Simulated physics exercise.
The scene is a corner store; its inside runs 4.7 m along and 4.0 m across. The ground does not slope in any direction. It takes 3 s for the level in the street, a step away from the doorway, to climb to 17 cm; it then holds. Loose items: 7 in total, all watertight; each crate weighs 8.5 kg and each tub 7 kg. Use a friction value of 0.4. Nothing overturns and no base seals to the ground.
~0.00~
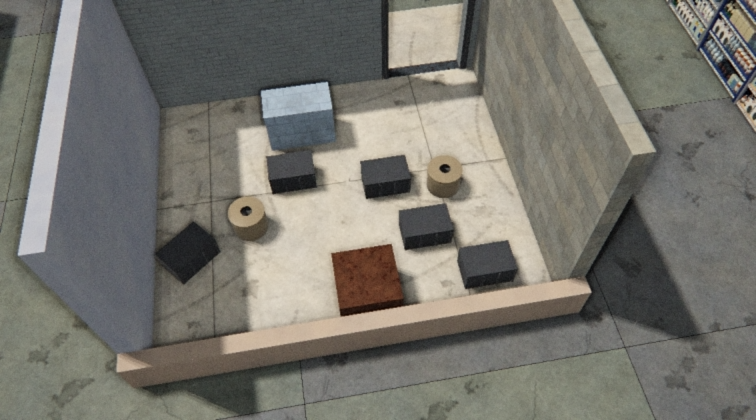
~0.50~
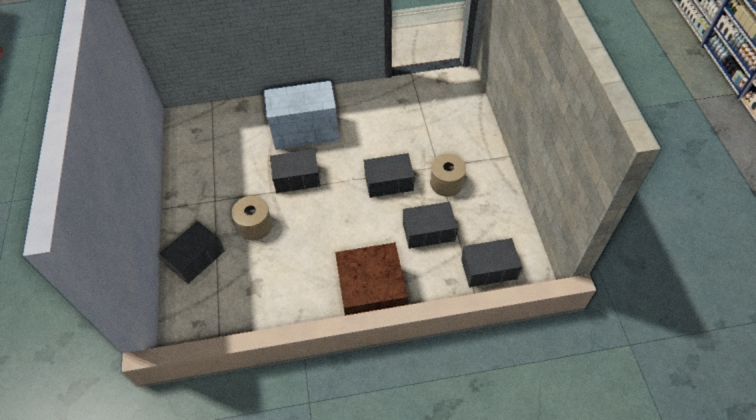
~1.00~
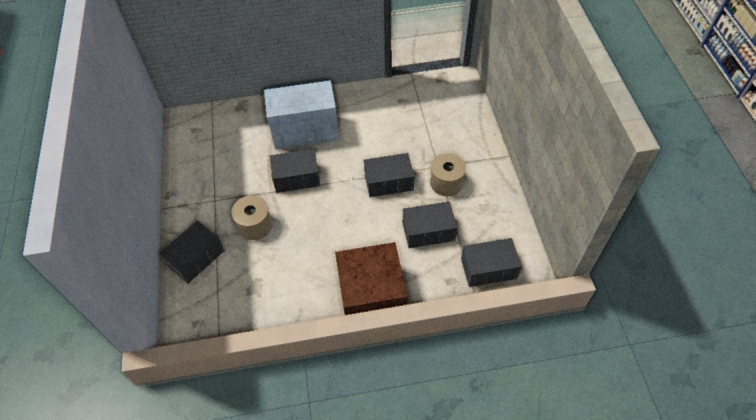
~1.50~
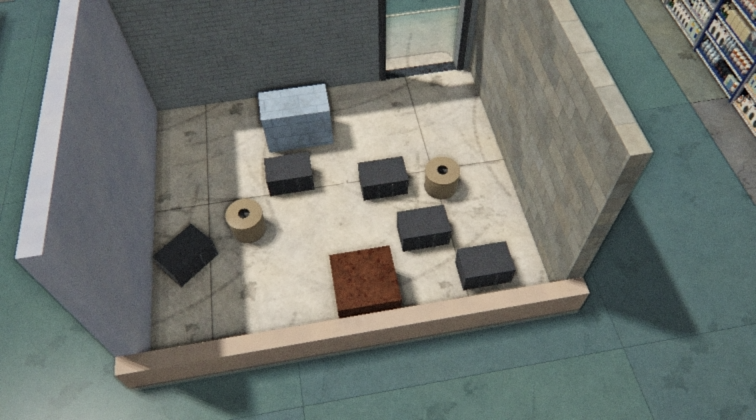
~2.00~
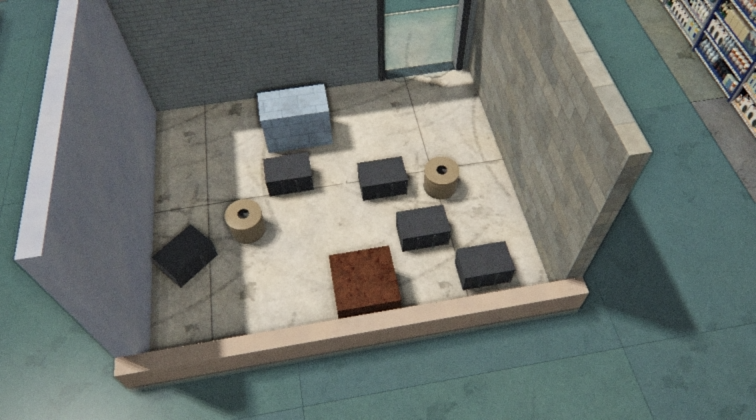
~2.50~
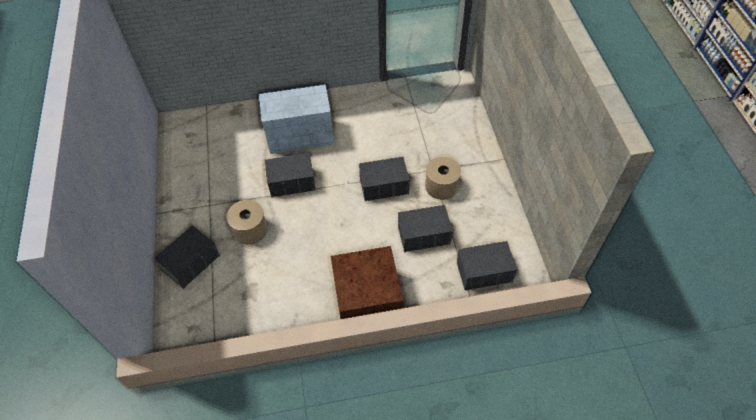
The clip shows a walled store interior from above, with dark crates, two tan cylinders, a reddish-brown block and a pale bluish box staying still, while the ground outside turns from grey to blue-green and the view shifts slightly.
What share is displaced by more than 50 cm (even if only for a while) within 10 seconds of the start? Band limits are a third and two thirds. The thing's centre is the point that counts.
It looks set to land in the middle band, a third to two thirds.
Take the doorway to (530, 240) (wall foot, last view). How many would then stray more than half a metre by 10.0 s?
5.
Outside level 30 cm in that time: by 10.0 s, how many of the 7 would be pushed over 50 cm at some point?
In that case the number is 7.
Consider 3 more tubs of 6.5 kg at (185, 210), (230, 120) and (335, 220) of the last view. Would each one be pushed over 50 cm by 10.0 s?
First stays within it, second stays within it, third exceeds it.
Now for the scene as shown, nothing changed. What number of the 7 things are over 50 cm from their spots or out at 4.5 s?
0 in all.
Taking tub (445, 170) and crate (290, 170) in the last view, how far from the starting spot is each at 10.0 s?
In turn: 80 cm, 10 cm.
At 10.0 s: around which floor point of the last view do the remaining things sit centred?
Roughly at (319, 247).
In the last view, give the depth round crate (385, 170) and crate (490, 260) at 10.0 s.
Some 4 cm at the first, some 12 cm at the second.
After 3.5 s 0 of 7 are over 50 cm from their spots; 0 afloat.
After 4.5 s 0 of 7 are over 50 cm from their spots; 0 afloat.
After 7.0 s 3 of 7 are over 50 cm from their spots; 3 afloat.
After 10.0 s 2 of 7 are over 50 cm from their spots, and 3 have been at some point; 4 afloat.
